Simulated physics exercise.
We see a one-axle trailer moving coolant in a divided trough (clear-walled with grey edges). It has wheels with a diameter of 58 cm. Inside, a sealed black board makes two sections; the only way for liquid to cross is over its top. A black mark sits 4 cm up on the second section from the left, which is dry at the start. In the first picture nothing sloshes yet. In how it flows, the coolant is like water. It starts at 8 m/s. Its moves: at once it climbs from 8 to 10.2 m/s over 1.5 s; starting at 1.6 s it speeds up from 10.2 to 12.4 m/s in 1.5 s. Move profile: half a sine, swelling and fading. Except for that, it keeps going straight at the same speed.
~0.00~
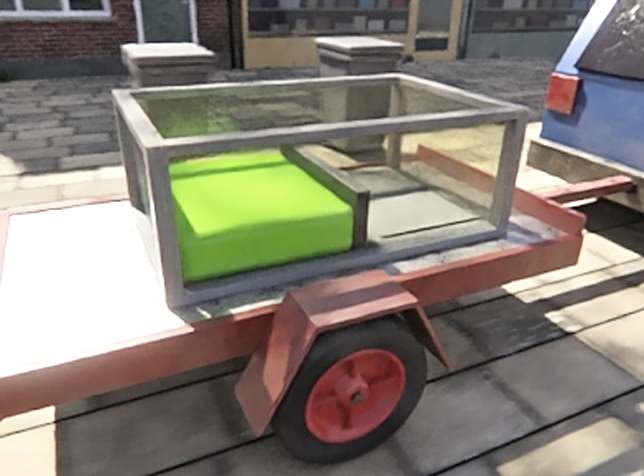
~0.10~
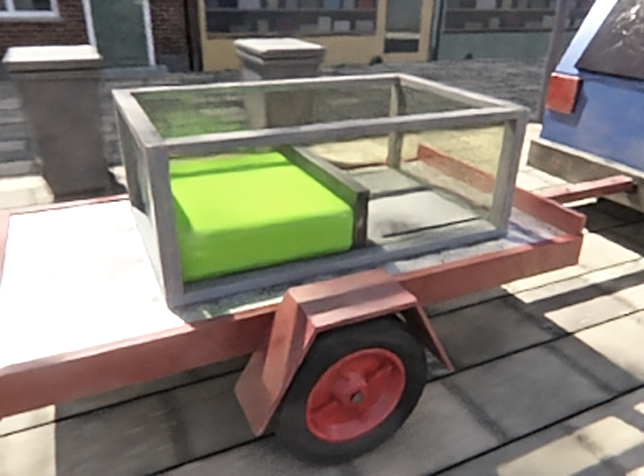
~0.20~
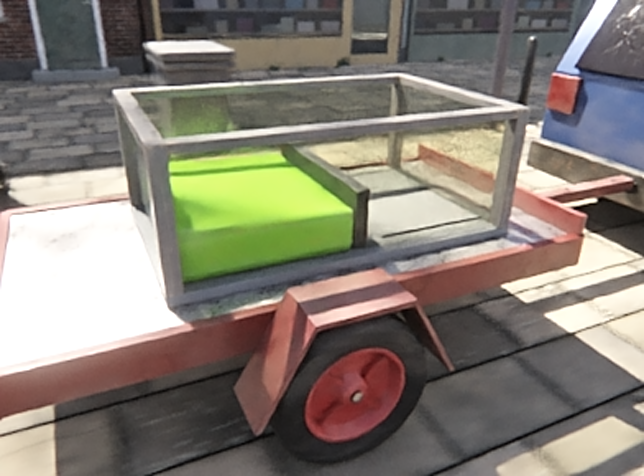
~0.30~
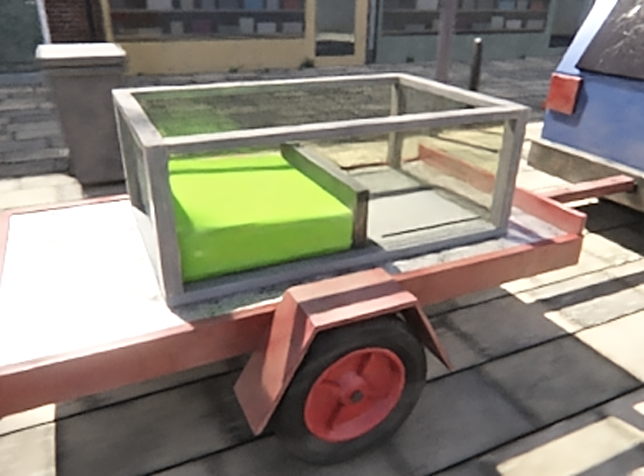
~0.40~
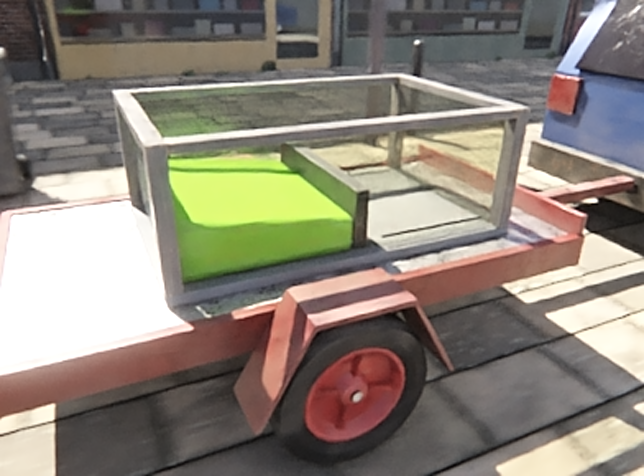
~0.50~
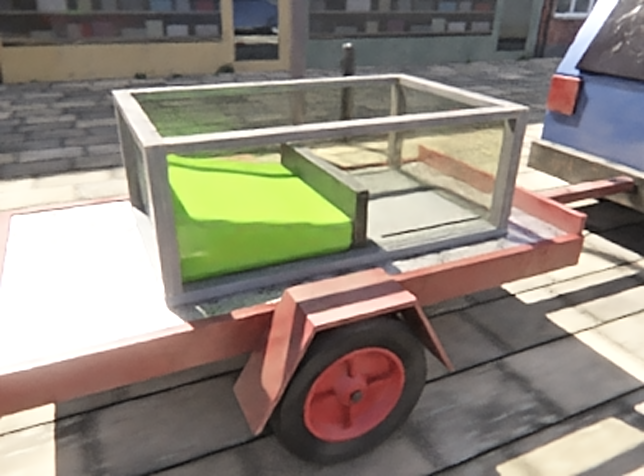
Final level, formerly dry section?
Dry.
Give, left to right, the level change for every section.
In cm: 0, 0.
By 1.30 s left to right it is 18, 0 cm deep.
By 2.40 s left to right it is 18, 0 cm deep.
By 3.60 s left to right it is 18, 0 cm deep.
By 6.09 s left to right it is 18, 0 cm deep.
